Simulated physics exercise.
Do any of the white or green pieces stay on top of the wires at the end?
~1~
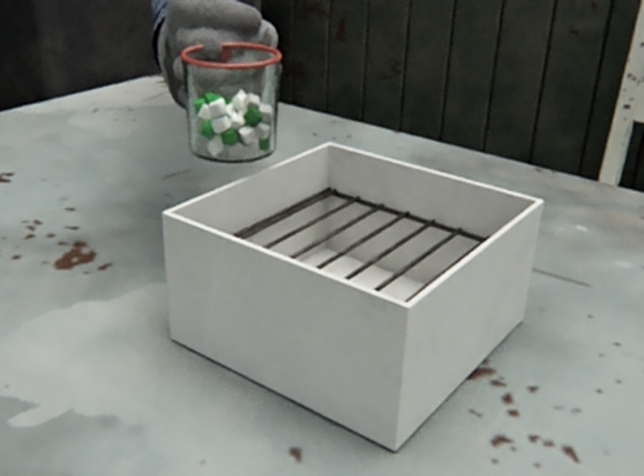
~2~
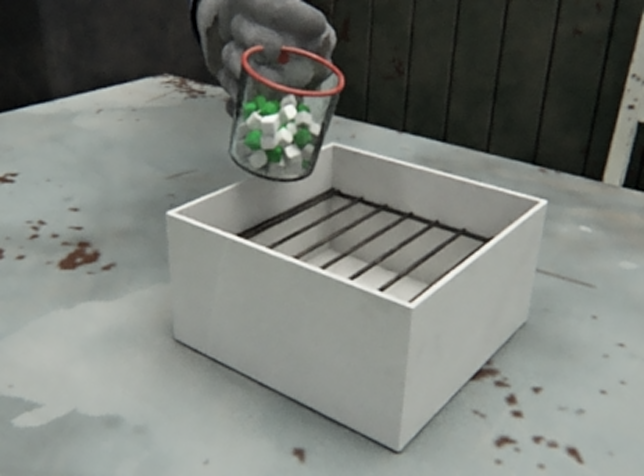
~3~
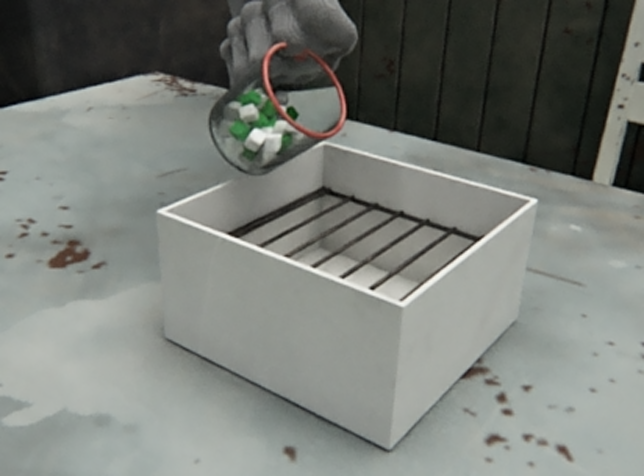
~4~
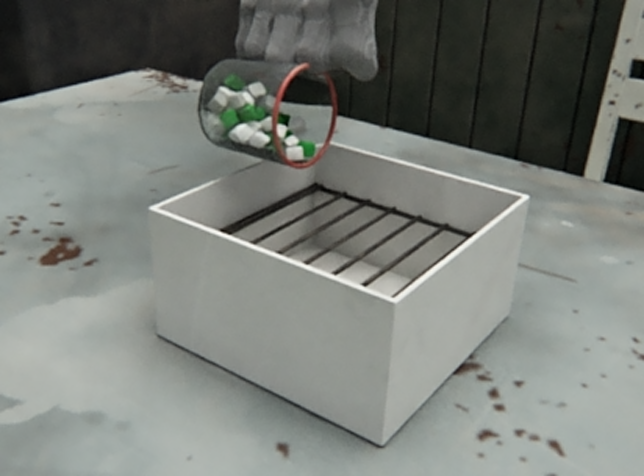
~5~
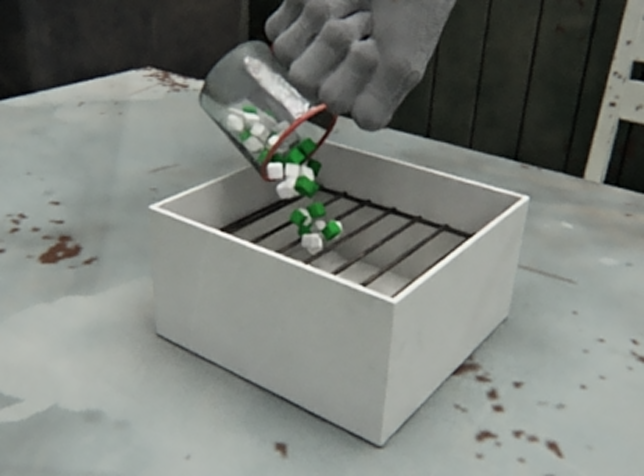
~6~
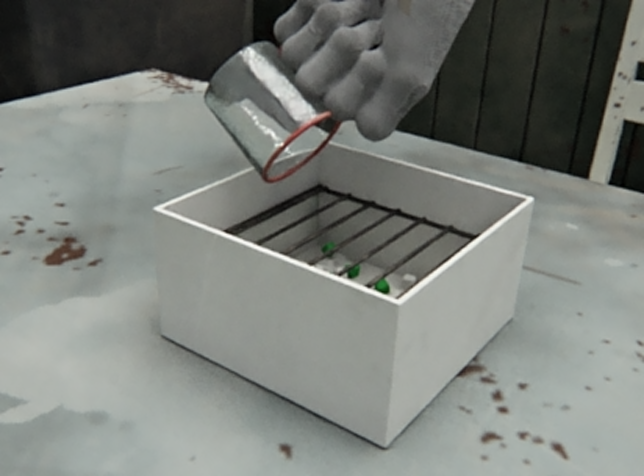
No, none of them stay on top. Both the white pieces and the green pieces end up below the rack.
To begin with, a gloved hand holds a clear cup with a red rim, filled with small white and green pieces, above the back left of a white box with dark wires across it. The hand moves a little to the right and begins to lean the cup over the box. The cup tips onto its side while the pieces stay inside. Then it turns mouth down, and white and green pieces tumble out together onto the wires. At the end the cup is empty, and the pieces of both colours lie beneath the rack.
